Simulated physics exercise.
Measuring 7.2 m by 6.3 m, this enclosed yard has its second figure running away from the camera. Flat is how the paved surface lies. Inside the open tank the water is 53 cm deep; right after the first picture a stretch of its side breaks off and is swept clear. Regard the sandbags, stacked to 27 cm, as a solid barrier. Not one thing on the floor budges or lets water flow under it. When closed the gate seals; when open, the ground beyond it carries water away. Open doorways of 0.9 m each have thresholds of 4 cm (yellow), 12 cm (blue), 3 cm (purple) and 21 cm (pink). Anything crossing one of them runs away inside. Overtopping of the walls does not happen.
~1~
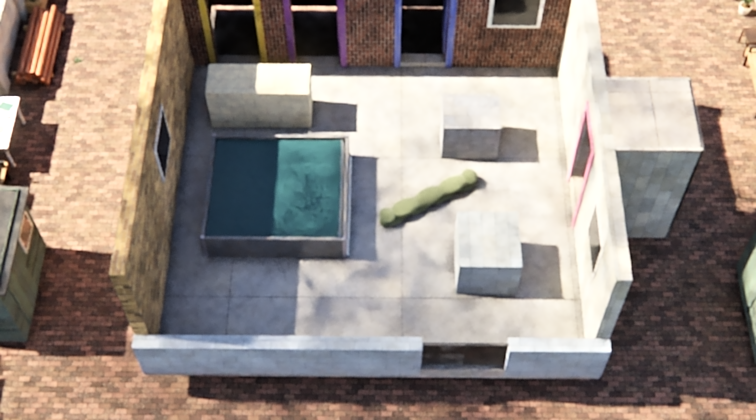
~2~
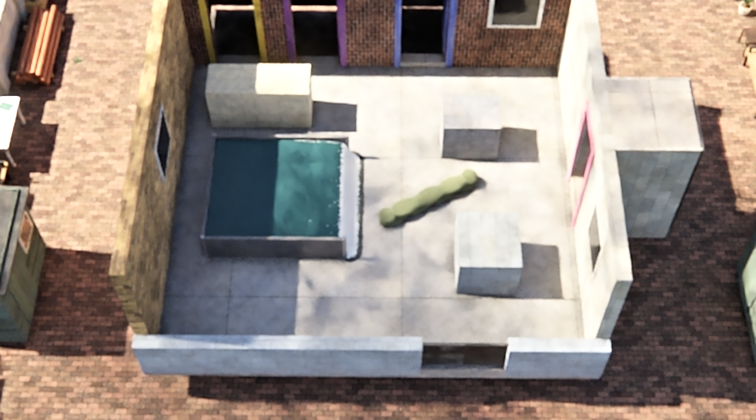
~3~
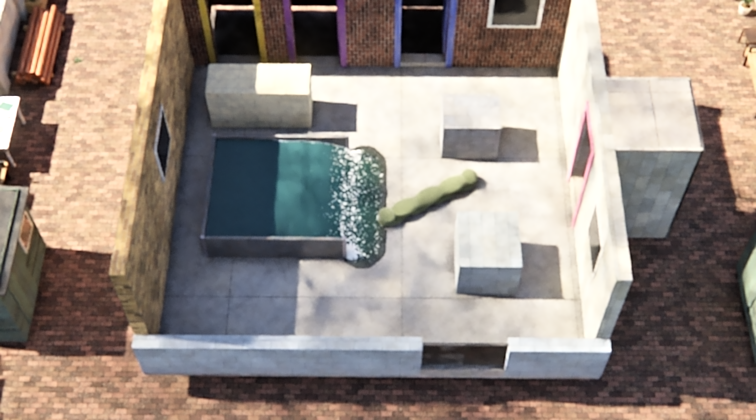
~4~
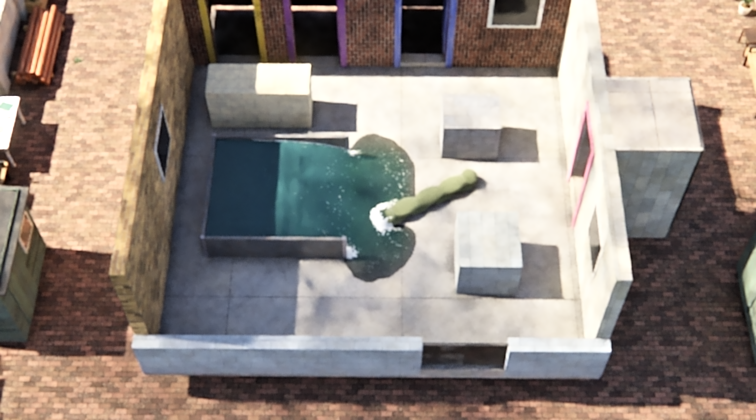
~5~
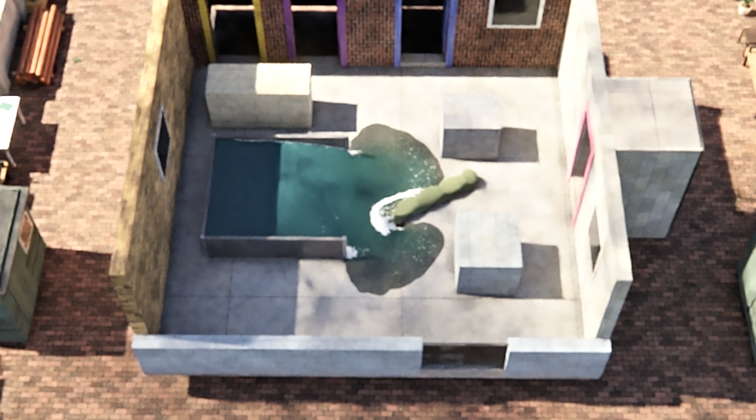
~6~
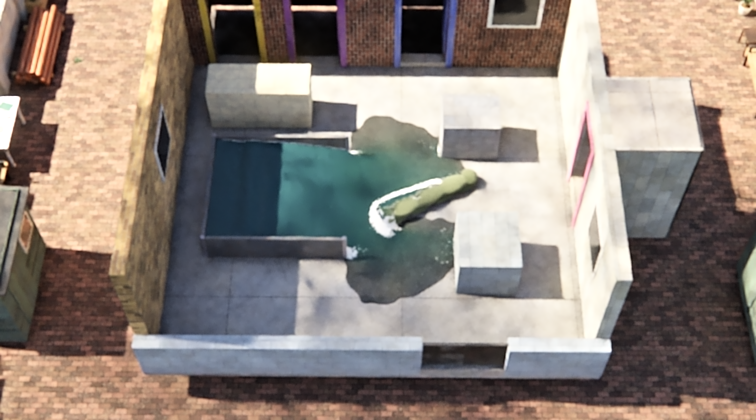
In a walled yard with a pale paved floor, seen from high above by a still camera, brick paving lies all around. A tank of teal water stands at the left, with a green, lumpy barrier slanting across the middle, pale blocks on either side, and yellow, purple and blue doorways behind. The tank's right side opens and water pours rightward, foaming against the barrier and spreading around it towards the blocks.
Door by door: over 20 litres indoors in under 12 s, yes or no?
Yellow door: Yes, blue door: Yes, purple door: Yes, pink door: No.
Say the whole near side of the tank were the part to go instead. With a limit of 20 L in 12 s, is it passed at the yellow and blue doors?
For yellow, too much; for blue, too little.
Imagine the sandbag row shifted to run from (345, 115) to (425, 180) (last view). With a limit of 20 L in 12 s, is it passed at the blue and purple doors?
Doors: Blue stays under / purple exceeds.
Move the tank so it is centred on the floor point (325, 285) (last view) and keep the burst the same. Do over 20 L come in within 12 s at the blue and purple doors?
Checking the limit: The blue door is within it and the purple door is within it.
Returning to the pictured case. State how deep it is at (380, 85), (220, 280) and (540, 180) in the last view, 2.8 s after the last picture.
First spot near 4 cm, second near 0 cm, third near 9 cm.
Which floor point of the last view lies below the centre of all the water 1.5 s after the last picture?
Roughly (366, 204) in the last picture.
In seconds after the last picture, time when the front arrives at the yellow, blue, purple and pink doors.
Arrival times: Yellow 3.2 seconds, blue 1.3 seconds, purple 2.2 seconds, pink 1.1 seconds.
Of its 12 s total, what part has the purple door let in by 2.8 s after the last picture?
I'd put it at about 0 per cent by that point.
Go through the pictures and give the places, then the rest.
Still water, 53 cm deep, in the open tank at (278, 188), in the first frame.
The front is at (352, 257), 1.1 m from the gap at (345, 198); 0.4 m2 of floor is under water; 53 cm left at the back of the open tank, in the second frame.
Water pours out at (345, 200) and has run 1.3 m, to (371, 151); typically 10 cm deep outside, 53 cm at the open tank's back, in the third frame.
Water pours out at (345, 200) and has run 1.6 m, to (386, 272); typically 9 cm deep outside, 53 cm at the open tank's back, in the fourth frame.
The front is at (425, 151), 1.9 m from the gap at (345, 201); 4.0 m2 of floor is under water; 53 cm left at the back of the open tank, in the fifth frame.
The front is at (460, 169), 2.3 m from the gap at (345, 201); 5.1 m2 of floor is under water; 53 cm left at the back of the open tank, in the sixth frame.
Then, 0.7 s after the last picture water covers 25 % of the floor and is deepest (34 cm) near (373, 220); yellow door not reached, blue door not reached, purple door not reached, pink door not reached.
Then, 1.5 s after the last picture water covers 40 % of the floor and is deepest (36 cm) near (441, 164); yellow door not reached, blue door 14 cm at the sill, 0 L in, purple door not reached, pink door 21 cm at the sill, 0 L in.
Then, 2.8 s after the last picture water covers 60 % of the floor and is deepest (24 cm) near (568, 189); yellow door not reached, blue door 22 cm at the sill, 52 L in, purple door 5 cm at the sill, 0 L in, pink door 18 cm at the sill, 2 L in.
Then, 6.3 s after the last picture water covers 90 % of the floor and is deepest (16 cm) near (569, 197); yellow door 7 cm at the sill, 5 L in, blue door 10 cm at the sill, 96 L in, purple door 6 cm at the sill, 14 L in, pink door 13 cm at the sill, 4 L in.
Then, 11.3 s after the last picture water covers 95 % of the floor and is deepest (12 cm) near (254, 355); yellow door 7 cm at the sill, 50 L in, blue door 7 cm at the sill, 96 L in, purple door 6 cm at the sill, 35 L in, pink door 6 cm at the sill, 4 L in.
